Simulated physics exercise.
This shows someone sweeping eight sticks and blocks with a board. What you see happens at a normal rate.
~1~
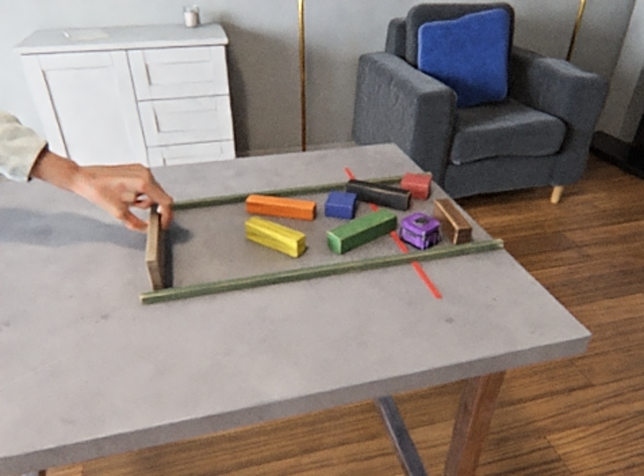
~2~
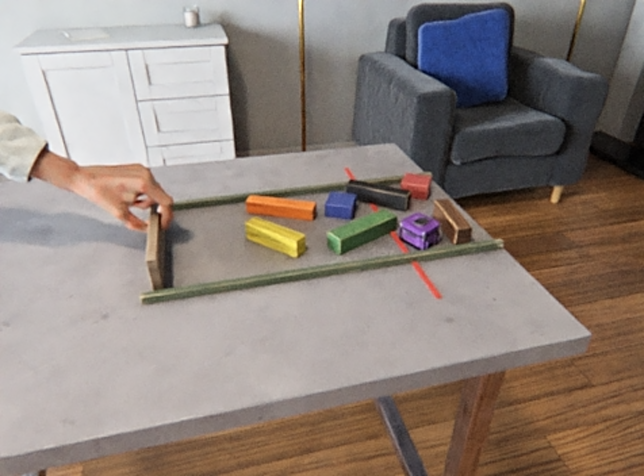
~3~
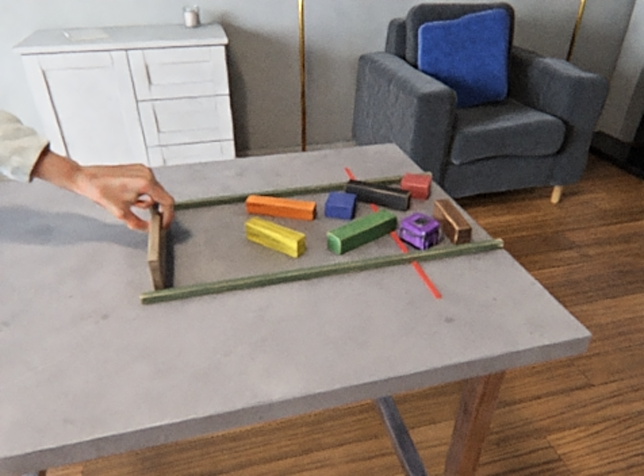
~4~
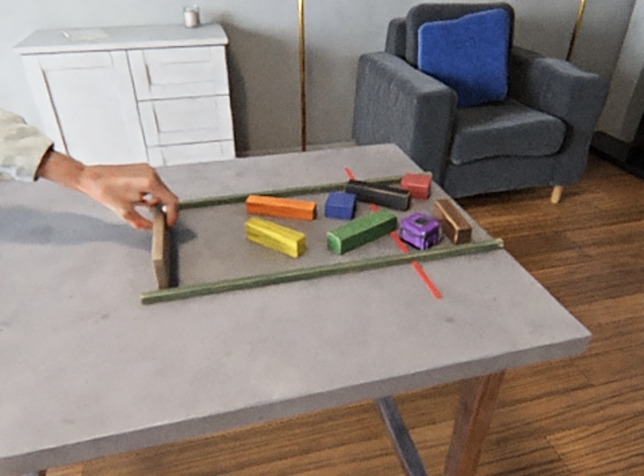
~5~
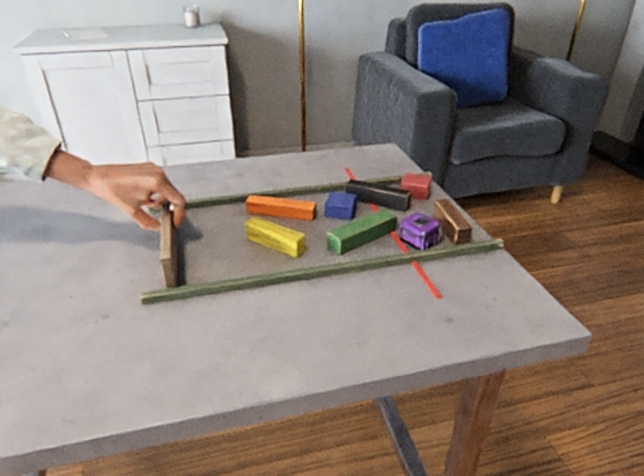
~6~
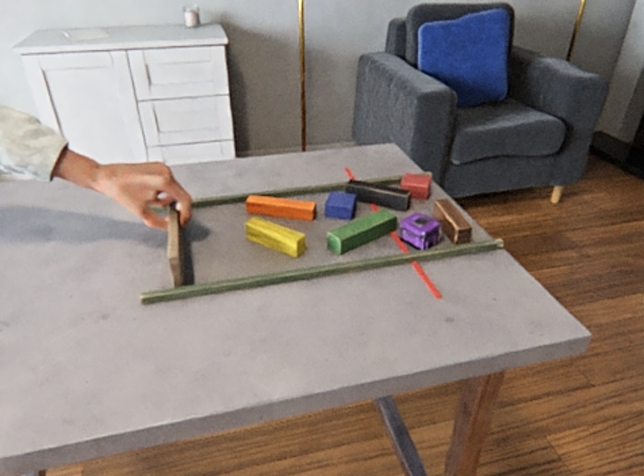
A hand slides an upright board slowly right between two rails on a grey table, the colourful sticks and blocks staying still.
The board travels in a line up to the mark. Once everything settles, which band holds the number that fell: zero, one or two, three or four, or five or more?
It is in the band zero.
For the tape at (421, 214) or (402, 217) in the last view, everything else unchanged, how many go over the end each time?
Try 1: 2; try 2: 1.
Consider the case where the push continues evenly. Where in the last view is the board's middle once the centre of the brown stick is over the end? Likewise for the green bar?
First one: Around (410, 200). Other one: Around (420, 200).
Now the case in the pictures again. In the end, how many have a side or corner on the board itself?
That comes to 2.
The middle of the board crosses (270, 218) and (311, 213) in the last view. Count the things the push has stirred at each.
The counts are 3 and 4.
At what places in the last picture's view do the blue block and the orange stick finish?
Final positions - blue block around (411, 199), orange stick around (389, 200).
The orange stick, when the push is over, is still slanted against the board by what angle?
The angle is about 15 degrees.
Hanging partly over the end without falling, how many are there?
So the number is 1.
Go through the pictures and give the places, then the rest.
In the first picture, brown stick (452, 221); red block (416, 186); purple case (420, 231); board (157, 232); tape (383, 219).
In the second picture, red block (416, 186); orange stick (281, 208).
In the third picture, purple case (420, 232); black stick (377, 195).
In the fourth picture, brown stick (451, 222); board (163, 232).
In the fifth picture, red block (416, 186); blue block (341, 205).
In the sixth picture, brown stick (451, 222); red block (416, 186); purple case (420, 232); board (176, 230); tape (383, 219).
Early on, none off yet; brown stick at rest near (451, 222); red block at rest near (416, 186); purple case at rest near (420, 232).
Finally, the number that fall off is zero.
